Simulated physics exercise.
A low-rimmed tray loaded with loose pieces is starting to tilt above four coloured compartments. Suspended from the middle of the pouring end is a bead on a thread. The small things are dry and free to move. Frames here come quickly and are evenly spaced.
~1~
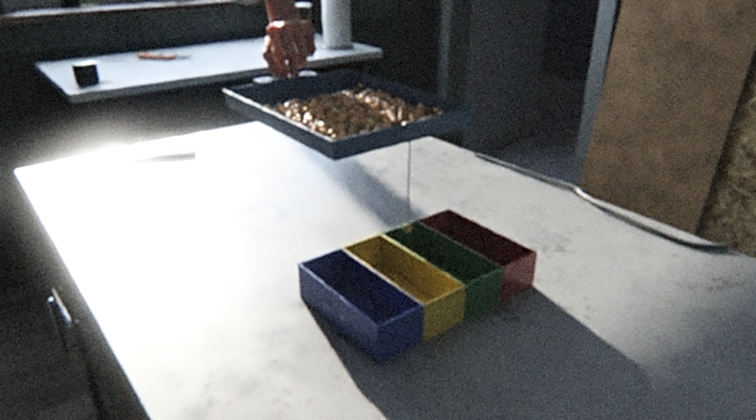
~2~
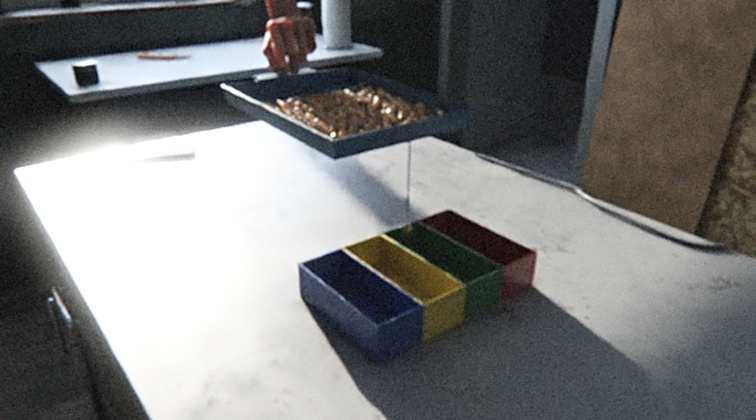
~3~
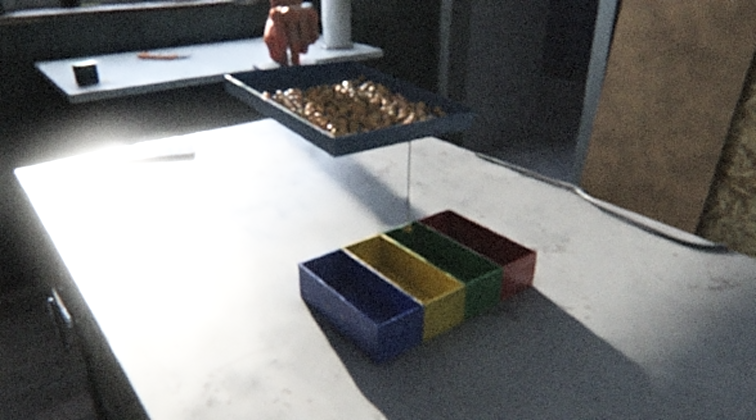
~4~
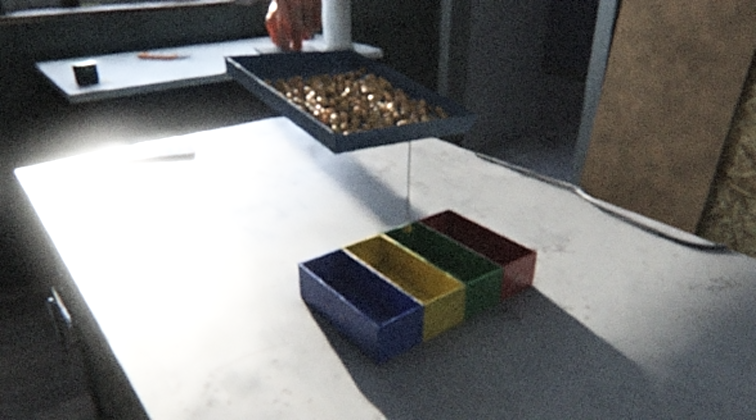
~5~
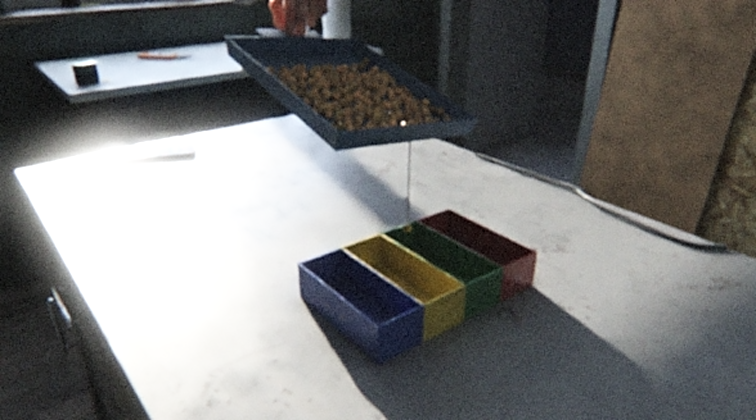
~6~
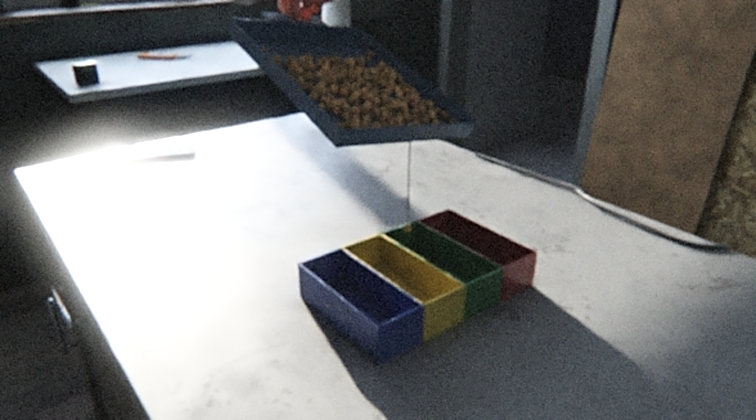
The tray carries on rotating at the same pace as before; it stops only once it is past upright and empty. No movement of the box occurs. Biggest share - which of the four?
Red cell.
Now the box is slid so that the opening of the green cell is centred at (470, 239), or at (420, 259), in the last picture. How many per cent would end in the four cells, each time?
Result: 100 % and 20 %.
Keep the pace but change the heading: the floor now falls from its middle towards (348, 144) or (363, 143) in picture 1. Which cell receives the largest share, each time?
That blue cell, then the cell in blue.
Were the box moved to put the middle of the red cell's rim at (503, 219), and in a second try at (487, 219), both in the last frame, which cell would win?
You'd see the cell in green win the first time and that red cell win the second.
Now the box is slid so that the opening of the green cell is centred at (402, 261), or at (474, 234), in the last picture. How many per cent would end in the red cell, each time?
Around 10 and around 30 per cent, in that order.
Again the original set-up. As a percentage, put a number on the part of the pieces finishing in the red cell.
About 60 %.
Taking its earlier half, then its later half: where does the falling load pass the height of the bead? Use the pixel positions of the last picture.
The leading part at (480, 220), the rest of it at (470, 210).
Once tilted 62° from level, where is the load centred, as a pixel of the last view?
At about (421, 98).
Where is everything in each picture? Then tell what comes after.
In the first frame, corners of the pouring end at (334, 139) and (471, 107), level; middle of the load at (357, 116), round wooden beads; bead on its thread at (408, 228); blue cell at (401, 331); yellow cell at (444, 310); green cell at (483, 290); red cell at (518, 273).
In the second frame, corners of the pouring end at (334, 138) and (471, 108), level; middle of the load at (357, 114).
In the third frame, corners of the pouring end at (335, 136) and (472, 110), tipped barely, lowest at the right corner; middle of the load at (357, 110).
In the fourth frame, corners of the pouring end at (337, 133) and (473, 113), tipped a little, lowest at the right corner; middle of the load at (359, 105).
In the fifth frame, corners of the pouring end at (340, 130) and (474, 117), tipped clearly, lowest at the right corner; middle of the load at (362, 100).
In the sixth frame, corners of the pouring end at (342, 128) and (474, 121), tipped clearly, lowest at the right corner; middle of the load at (370, 97), nearly all on the move; blue cell at (401, 331); yellow cell at (444, 310); green cell at (483, 290); red cell at (518, 273).
Soon, tray tipped steeply; all on the tray.
A while on, tray tipped right over; about a quarter on the tray; about a third in the red cell; a stray few in the green cell; about a third falling or outside the box.
Towards the end, tray tipped past a quarter turn; about half in the red cell; a small part in the green cell; a stray few in the yellow cell; about a third falling or outside the box.
Finally, tray tipped past a quarter turn; about half in the red cell; a small part in the green cell; a stray few in the yellow cell; none in the blue cell; about a third outside the box.
